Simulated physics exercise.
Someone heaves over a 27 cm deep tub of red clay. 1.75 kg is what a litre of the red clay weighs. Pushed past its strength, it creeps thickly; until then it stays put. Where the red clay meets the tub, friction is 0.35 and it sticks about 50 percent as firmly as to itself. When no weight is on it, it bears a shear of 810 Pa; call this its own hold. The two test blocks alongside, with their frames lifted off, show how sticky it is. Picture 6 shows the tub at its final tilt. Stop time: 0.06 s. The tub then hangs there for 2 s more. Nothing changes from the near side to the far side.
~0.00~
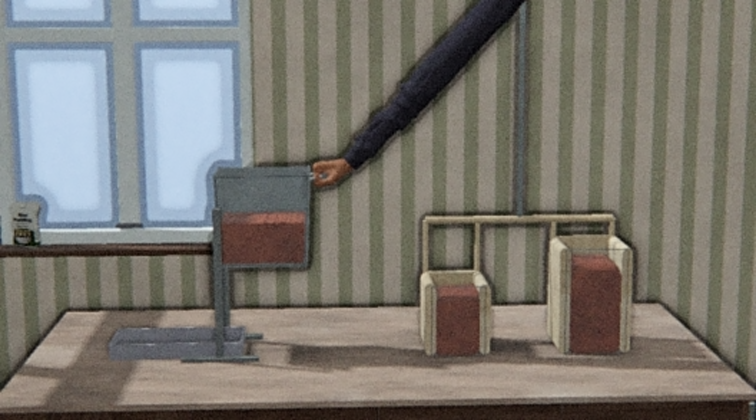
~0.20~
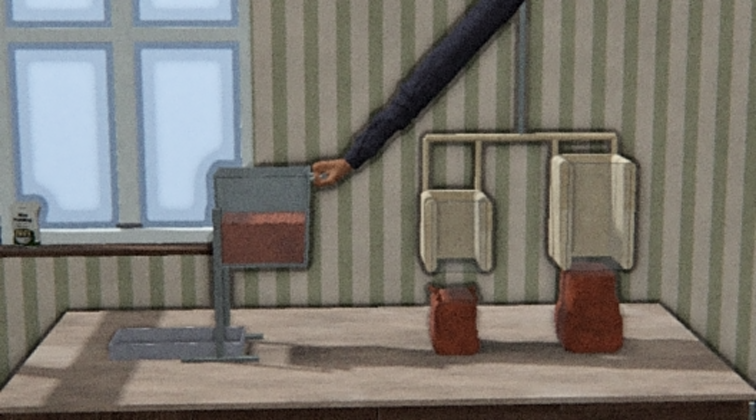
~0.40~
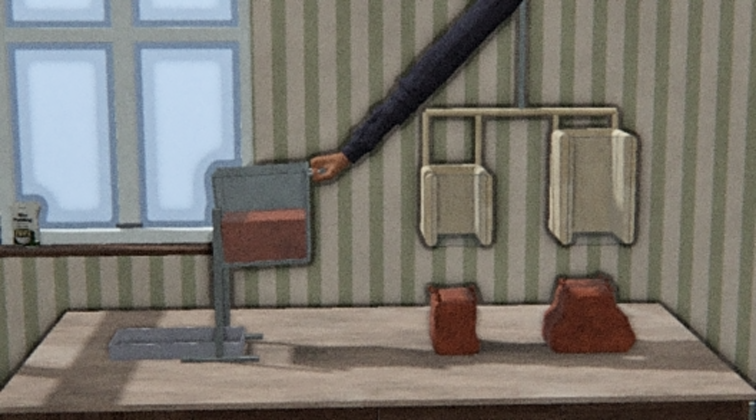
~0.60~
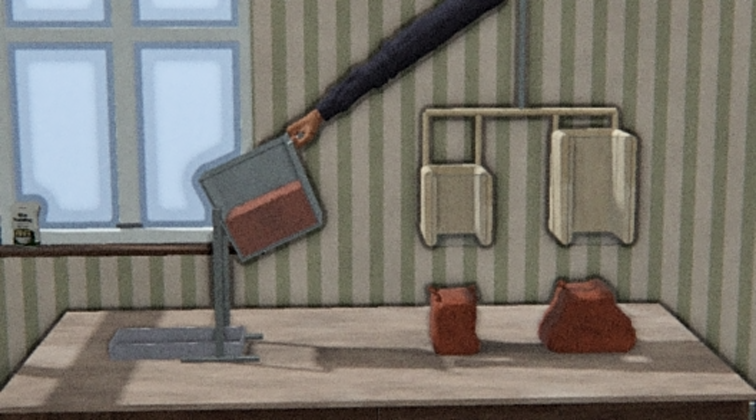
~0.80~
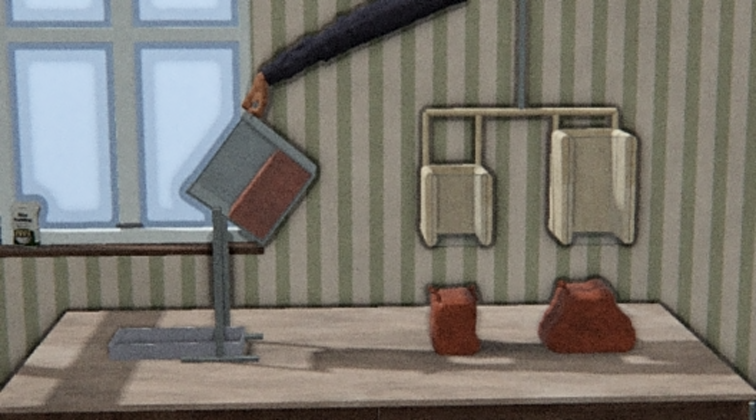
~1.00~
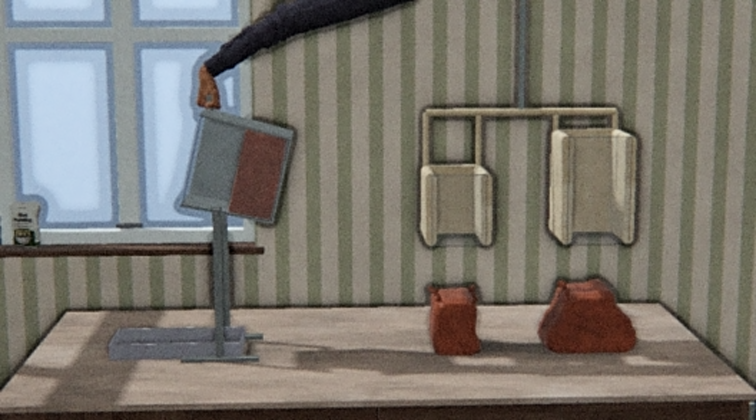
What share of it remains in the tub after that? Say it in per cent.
100 %.
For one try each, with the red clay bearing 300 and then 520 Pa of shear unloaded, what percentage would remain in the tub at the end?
Respectively 95 % and 100 %.
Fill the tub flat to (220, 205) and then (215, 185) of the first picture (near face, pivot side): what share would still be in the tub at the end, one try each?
Close to 100 percent the first time and close to 100 percent the second.
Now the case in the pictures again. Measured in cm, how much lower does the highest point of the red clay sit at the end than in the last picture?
3 cm or so.
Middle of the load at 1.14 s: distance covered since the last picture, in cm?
It has moved around 2 centimetres.
After 1.14 s, the tub is at 77 degrees and holds 100 %.
After 1.31 s, the tub is at 77 degrees and holds 100 %.
After 1.48 s, the tub is at 77 degrees and holds 100 %.
After 1.65 s, the tub is at 77 degrees and holds 100 %.
After 3.00 s, the tub is at 77 degrees and holds 100 %.
